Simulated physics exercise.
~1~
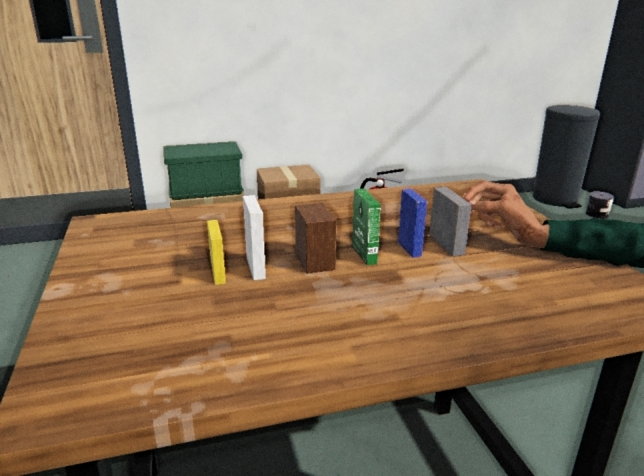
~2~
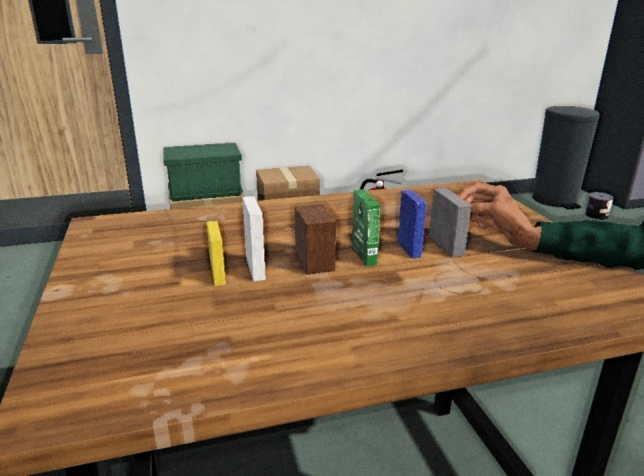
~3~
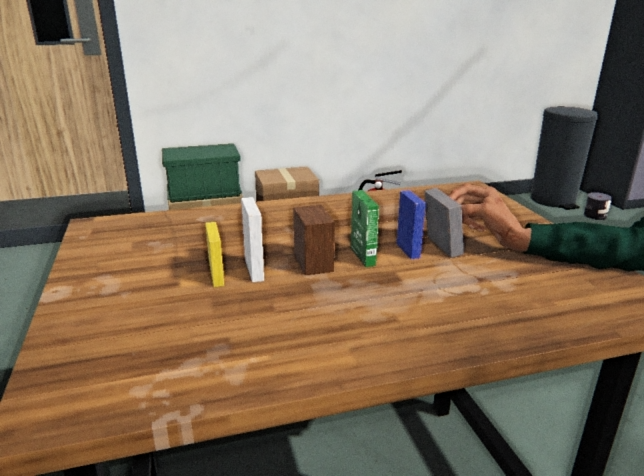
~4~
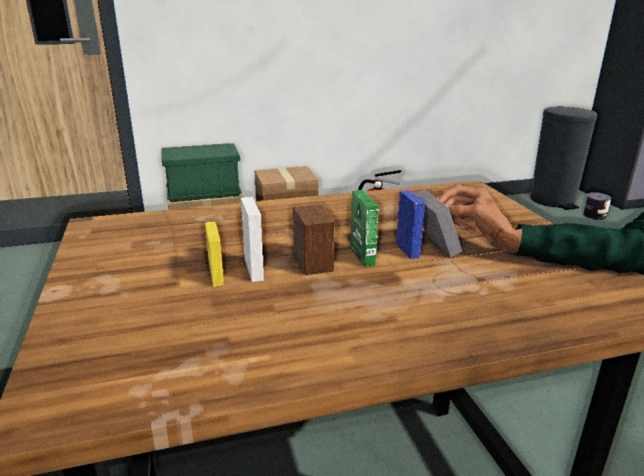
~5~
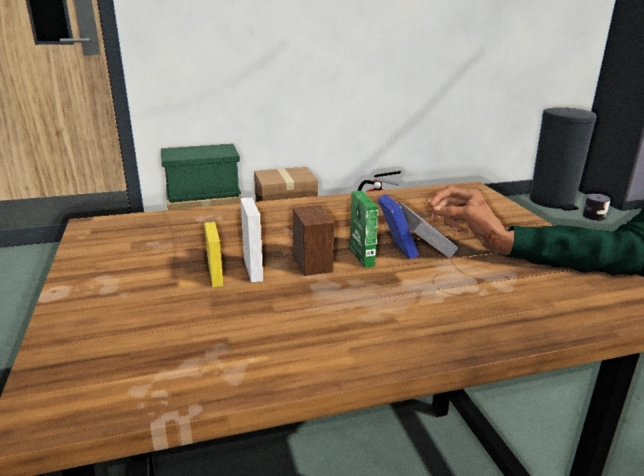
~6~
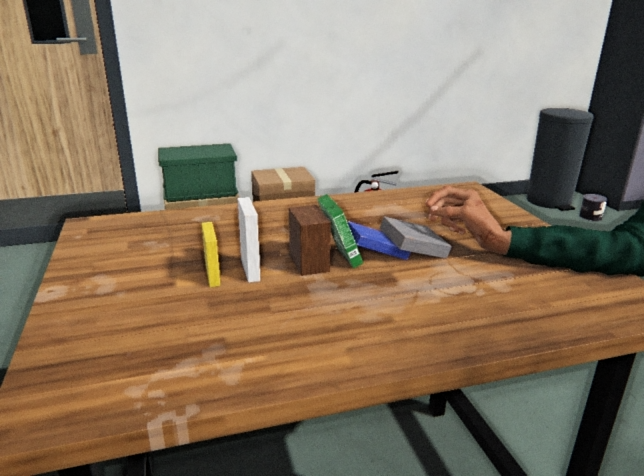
To begin with, six flat pieces stand on end in a row across a wooden table, yellow, white, brown, green, blue and grey from left to right, while a hand reaches in from the right to the grey block. The fingertips ease the grey block leftward until it tilts toward the blue one. It tips further, and the blue block leans over against the green packet as the hand stays behind. Both blocks then drop down onto the table. The green packet ends up leaning left against the brown block, which still stands, as do the white and yellow boards.
